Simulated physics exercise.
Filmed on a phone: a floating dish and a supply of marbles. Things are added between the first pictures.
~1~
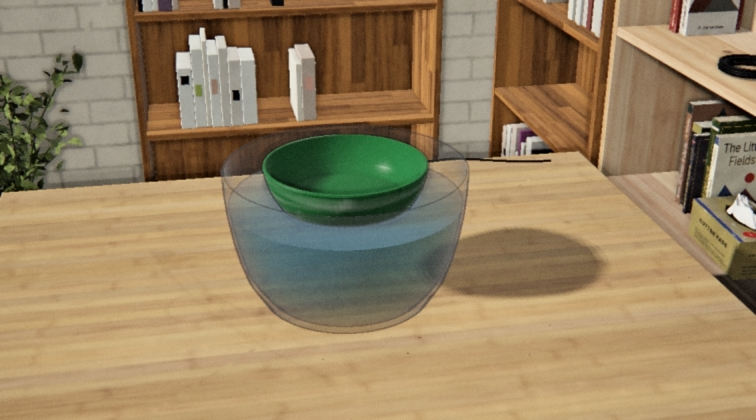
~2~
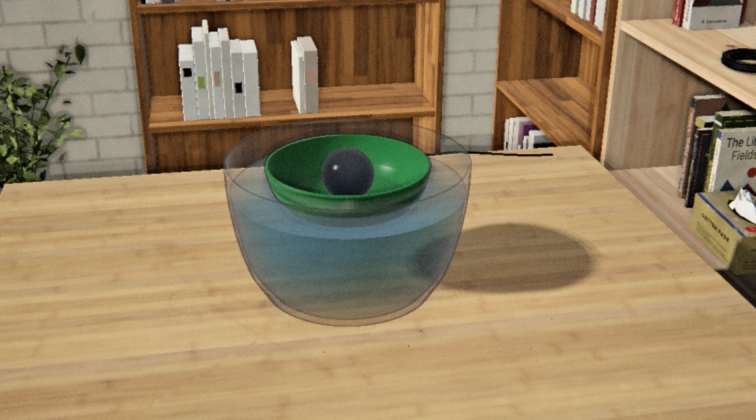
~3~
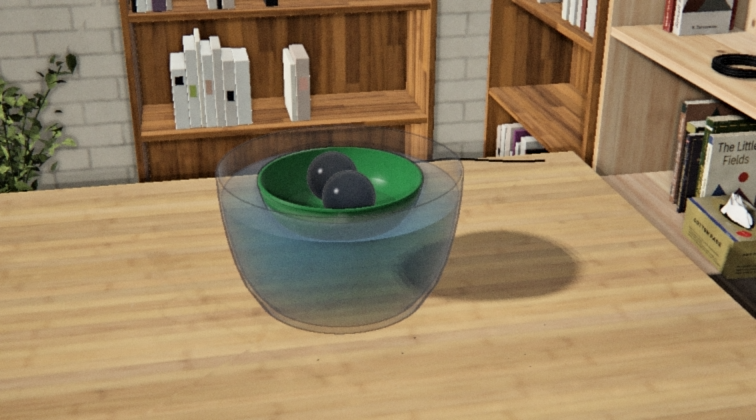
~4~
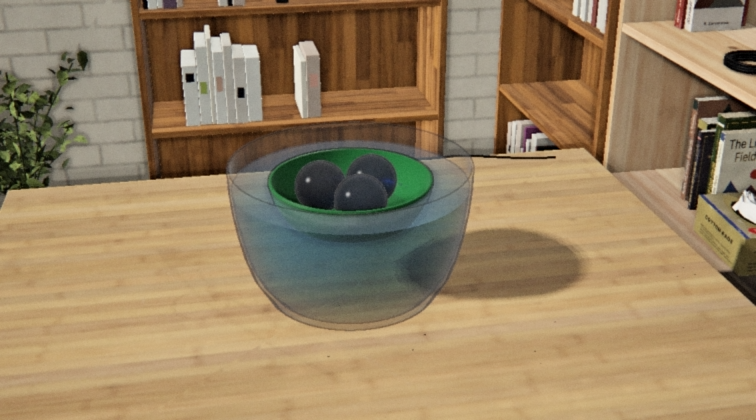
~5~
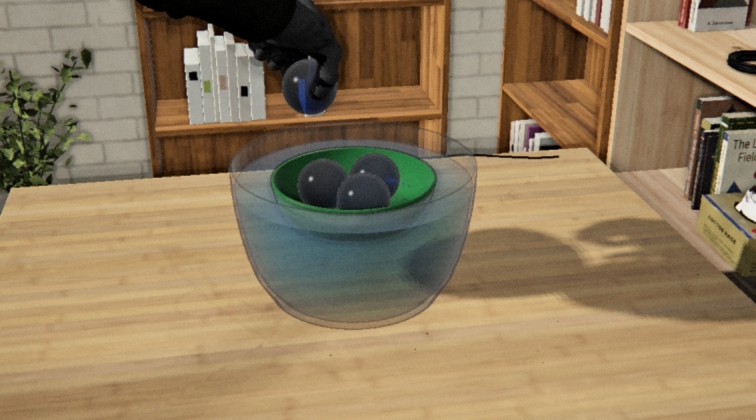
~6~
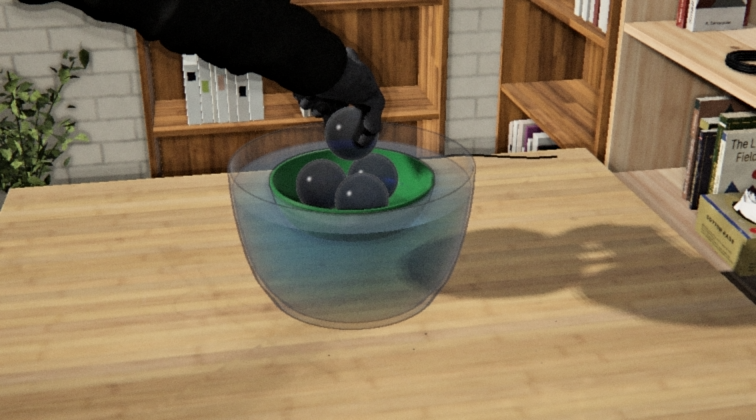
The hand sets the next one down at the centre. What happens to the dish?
With one more the dish is swamped.
Soon after, the glass marble is in and the dish dips.
Later, water pours in over its edge.
In the end, the dish lies on the bottom with its load.
